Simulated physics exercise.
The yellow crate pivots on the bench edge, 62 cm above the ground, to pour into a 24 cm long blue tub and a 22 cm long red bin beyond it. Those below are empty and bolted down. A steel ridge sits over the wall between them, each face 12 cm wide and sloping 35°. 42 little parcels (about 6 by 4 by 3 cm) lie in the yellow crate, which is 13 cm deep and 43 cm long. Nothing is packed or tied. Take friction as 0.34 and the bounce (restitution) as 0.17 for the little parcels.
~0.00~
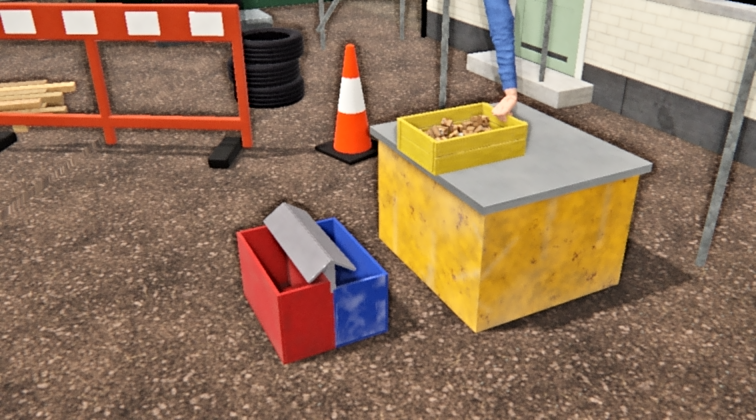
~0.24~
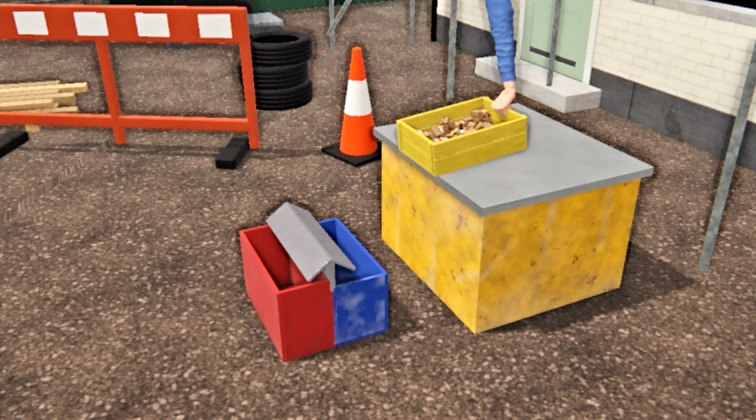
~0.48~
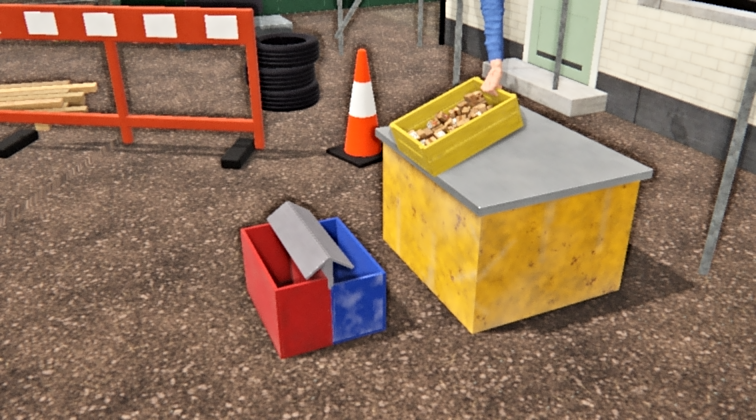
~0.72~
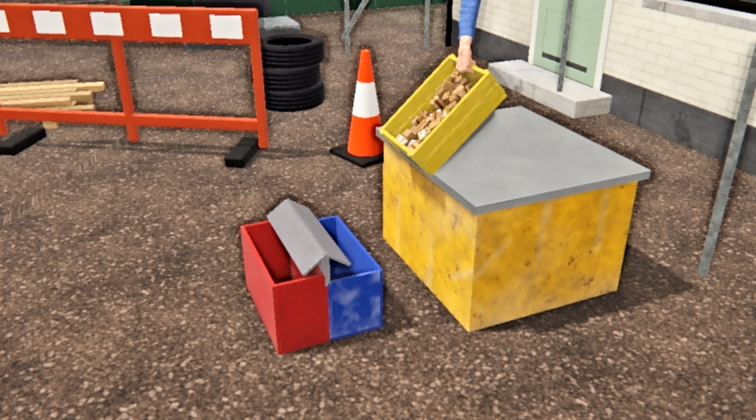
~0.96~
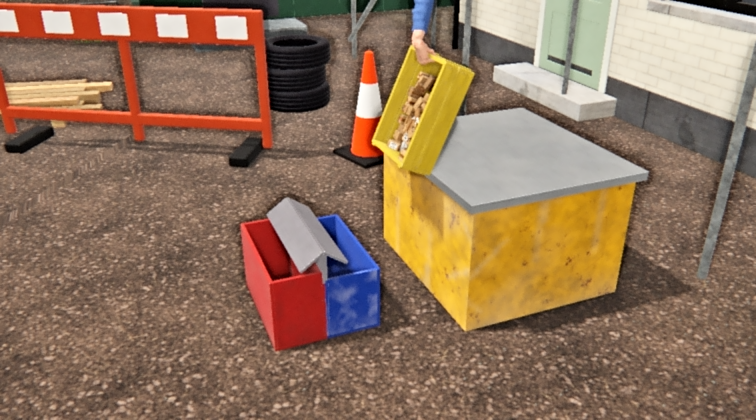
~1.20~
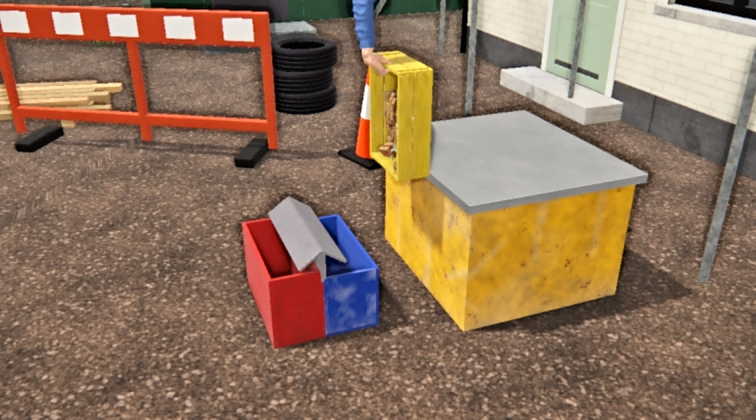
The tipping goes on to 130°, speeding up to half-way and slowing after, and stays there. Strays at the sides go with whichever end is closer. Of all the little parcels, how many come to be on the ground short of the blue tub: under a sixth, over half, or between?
Expect between a sixth and a half of the load on the ground short of the blue tub.
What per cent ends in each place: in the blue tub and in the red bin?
Roughly 70 and 0 per cent.
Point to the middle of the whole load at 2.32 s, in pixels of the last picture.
Around (341, 289).
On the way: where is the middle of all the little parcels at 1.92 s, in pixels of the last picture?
Near (344, 265).
After 1.38 s, tilt 106°; 41 still in the yellow crate and 1 in the air.
After 1.60 s, tilt 121°; 25 still in the yellow crate, 1 in the blue tub and 16 in the air.
After 1.92 s, tilt 130°; 26 in the blue tub, 3 on the ground short of the blue tub and 13 in the air.
When it is over (at 2.32 s), 30 in the blue tub and 12 on the ground short of the blue tub. Asked share, 12 of 42, 29 per cent.
